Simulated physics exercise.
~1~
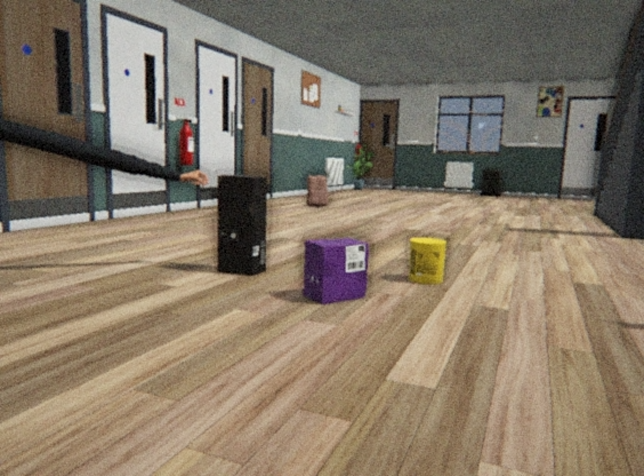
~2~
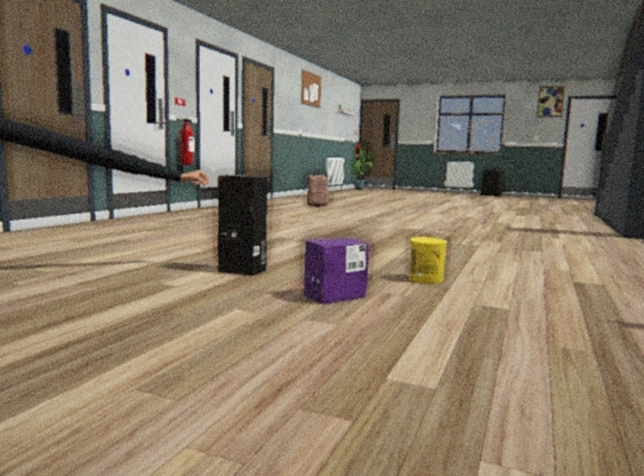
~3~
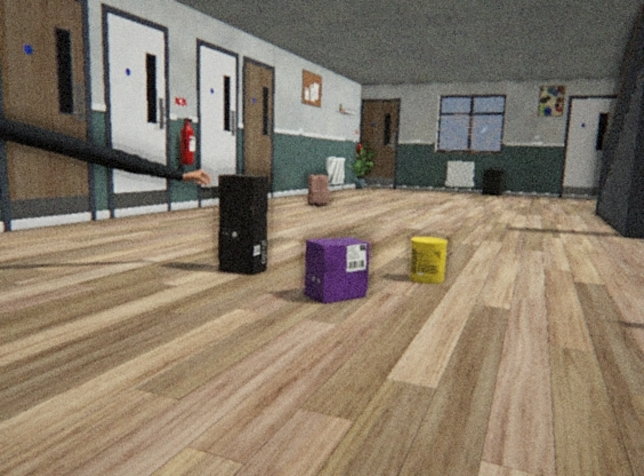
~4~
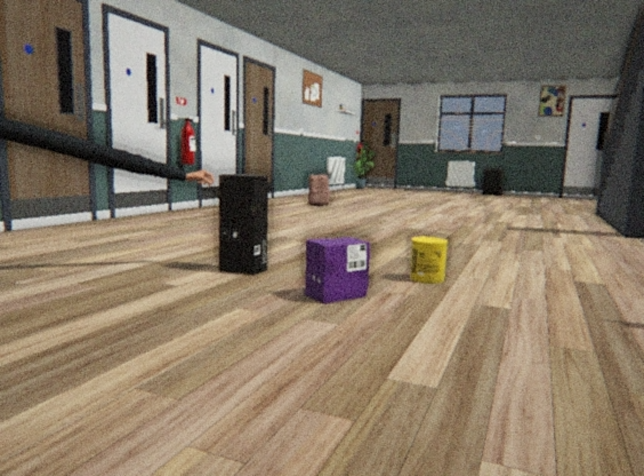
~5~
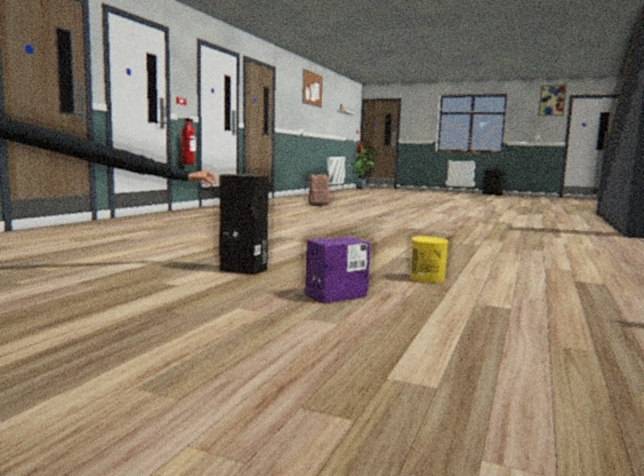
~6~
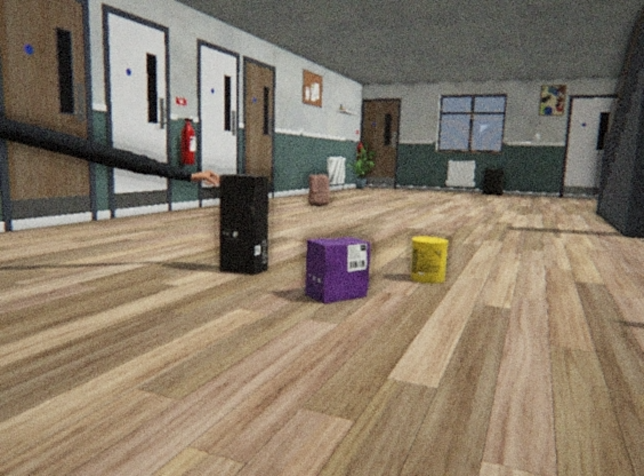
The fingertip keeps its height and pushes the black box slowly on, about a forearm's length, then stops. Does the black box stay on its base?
Is left overturned.
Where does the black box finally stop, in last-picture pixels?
Roughly (309, 258).
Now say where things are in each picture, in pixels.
In the first frame, black box (242, 224).
In the second frame, black box (242, 224).
In the third frame, black box (243, 224).
In the fourth frame, black box (243, 224).
In the fifth frame, black box (244, 224).
In the sixth frame, black box (244, 224).
Then, 0.60 s later than the last frame, black box tilted by 11° near (252, 221).
Then, 1.20 s later than the last frame, black box tilted by 31° near (268, 222).
Then, 1.50 s later than the last frame, black box tilted by 60° near (291, 235).
Then, 1.60 s later than the last frame, black box on its side near (303, 252).
When it is over, lying over on the floor, black box. End places, in pixels of the last picture, black box near (309, 258).
